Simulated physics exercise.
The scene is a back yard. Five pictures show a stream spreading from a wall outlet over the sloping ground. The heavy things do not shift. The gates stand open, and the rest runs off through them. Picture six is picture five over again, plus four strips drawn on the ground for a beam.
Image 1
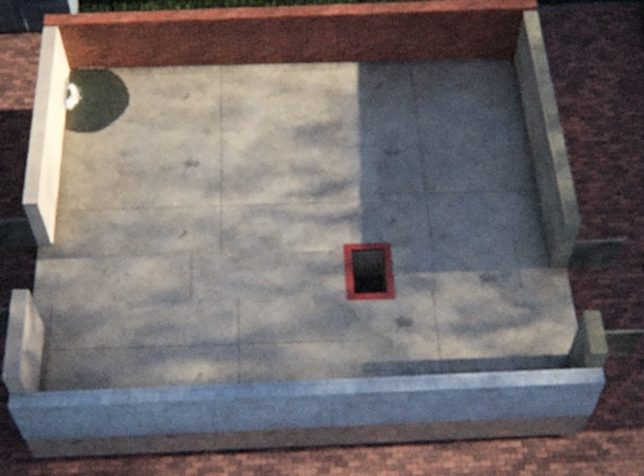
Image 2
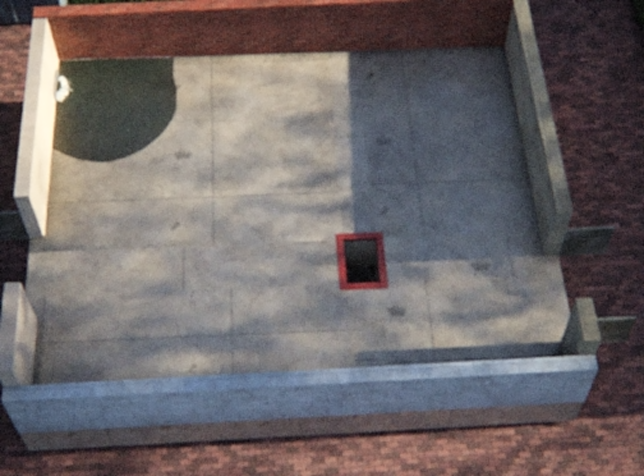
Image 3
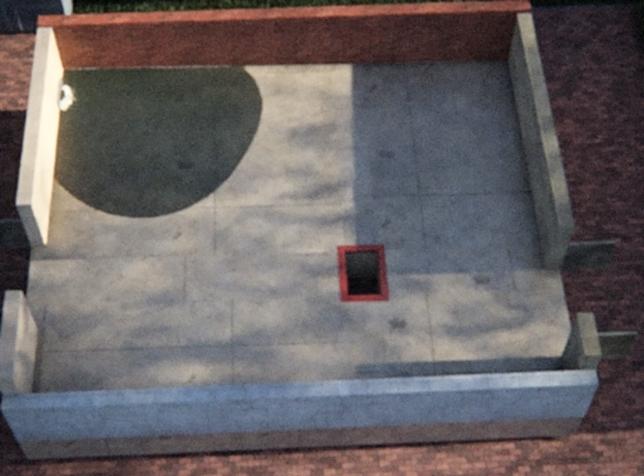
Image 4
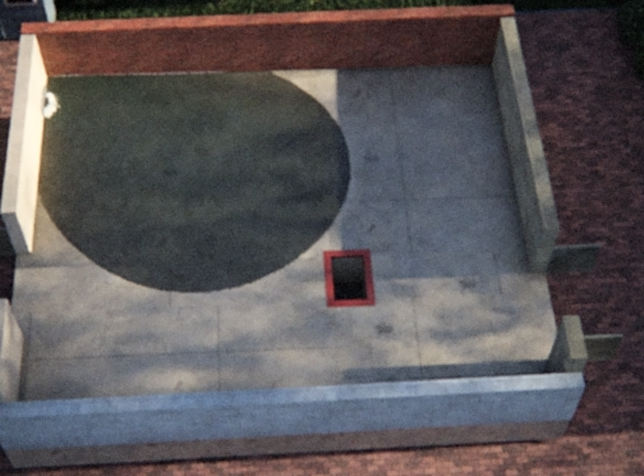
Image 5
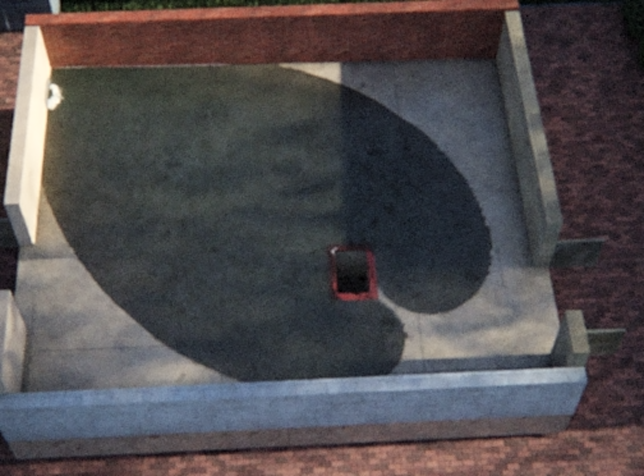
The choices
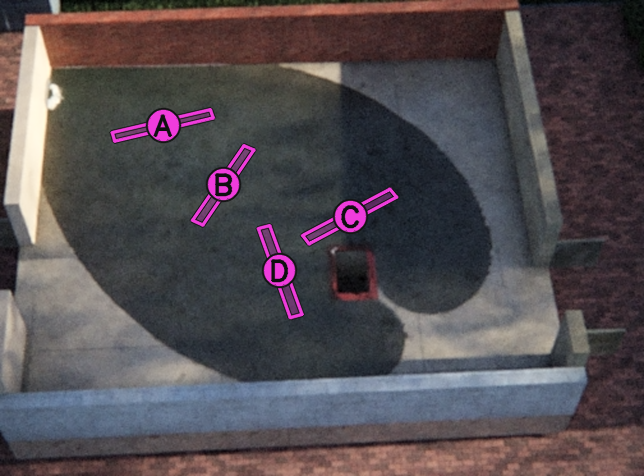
A dark, wet patch spreads from a small pale outlet in the upper left corner of a paved yard, seen from high above, while the camera shifts slightly. Pale walls with open gaps on both sides, a brick-red wall at the back and a blue-grey one in front enclose a red-framed pit right of centre. The rounded patch widens rightward and downward across the slabs, then surrounds most of the pit in two lobes.
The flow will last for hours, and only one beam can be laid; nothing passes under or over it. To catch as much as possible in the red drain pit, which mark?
D is best.
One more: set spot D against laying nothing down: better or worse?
Worse.
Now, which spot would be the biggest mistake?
That would be B.
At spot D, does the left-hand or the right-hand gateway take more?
The right gate.
In magenta, A from (113, 136) to (211, 113); B from (197, 222) to (248, 147); C from (305, 239) to (393, 193); D from (264, 227) to (296, 316).
With A, about 8 % of the stream goes into the red drain pit, about 92 % out by the gates.
With B, about 4 % of the stream goes into the red drain pit, about 96 % out by the gates.
With C, about 8 % of the stream goes into the red drain pit, about 92 % out by the gates.
With D, about 19 % of the stream goes into the red drain pit, about 81 % out by the gates.
